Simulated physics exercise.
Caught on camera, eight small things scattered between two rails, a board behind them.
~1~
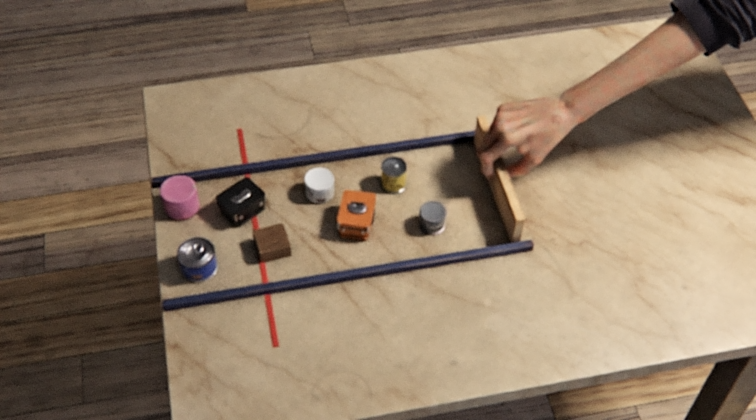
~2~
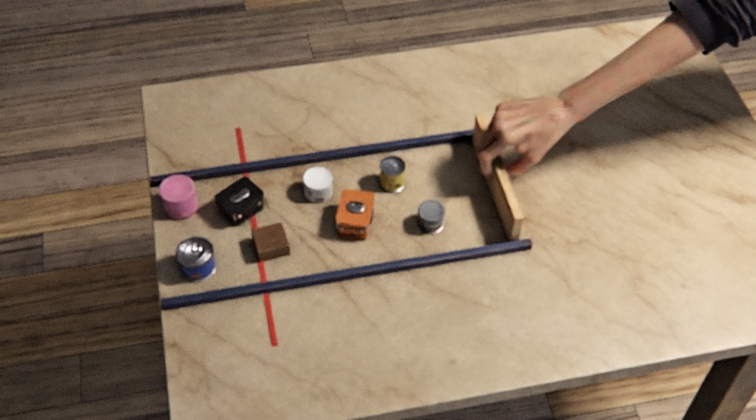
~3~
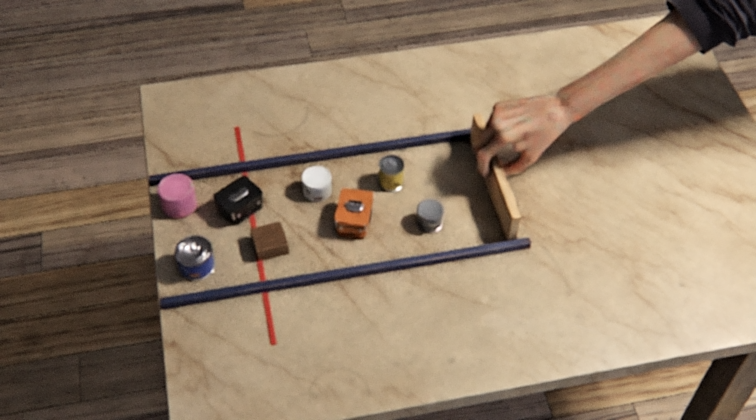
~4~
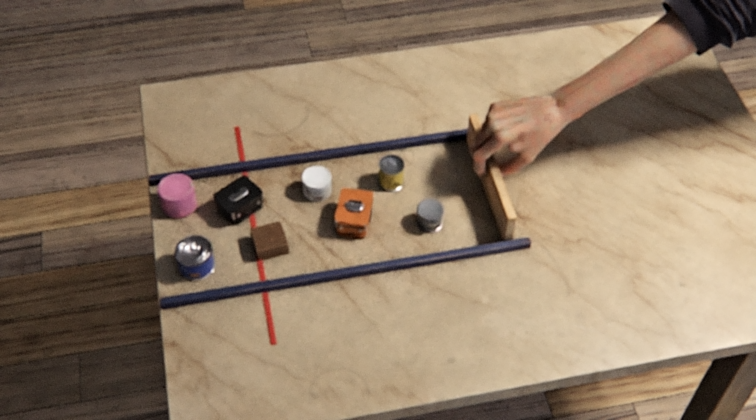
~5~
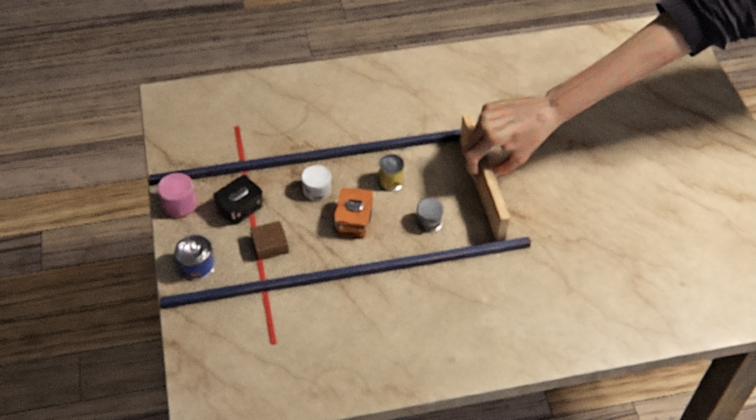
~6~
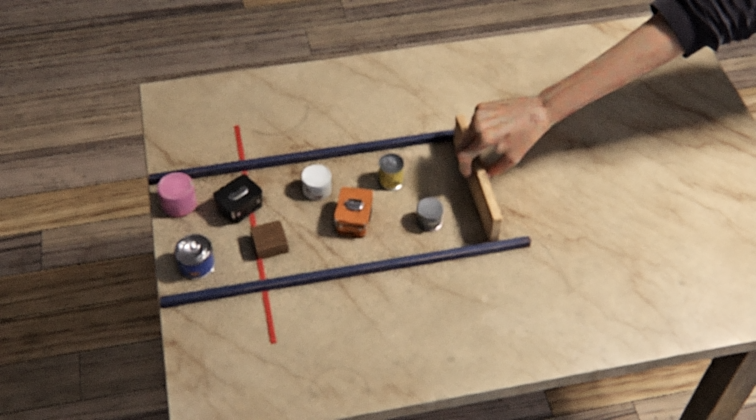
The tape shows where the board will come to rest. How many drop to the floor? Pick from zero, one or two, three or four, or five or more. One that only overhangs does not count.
Here the number that fall off is zero.
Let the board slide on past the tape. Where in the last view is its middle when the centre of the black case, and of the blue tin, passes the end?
Near (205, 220) and (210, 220).
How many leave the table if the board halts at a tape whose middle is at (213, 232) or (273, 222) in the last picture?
Try by try, 1 and 0.
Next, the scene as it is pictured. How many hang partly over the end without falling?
The number is 0.
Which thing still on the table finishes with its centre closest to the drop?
It is the pink lid.
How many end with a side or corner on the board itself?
That makes 4.
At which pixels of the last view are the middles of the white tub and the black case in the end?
First (232, 177), then (203, 211).
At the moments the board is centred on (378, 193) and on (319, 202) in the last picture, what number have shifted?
3 and 5.
Soon after, none off yet; pink lid at rest near (177, 195); blue tin at rest near (195, 257); black case at rest near (239, 200).
In the end, the number that fall off is zero.
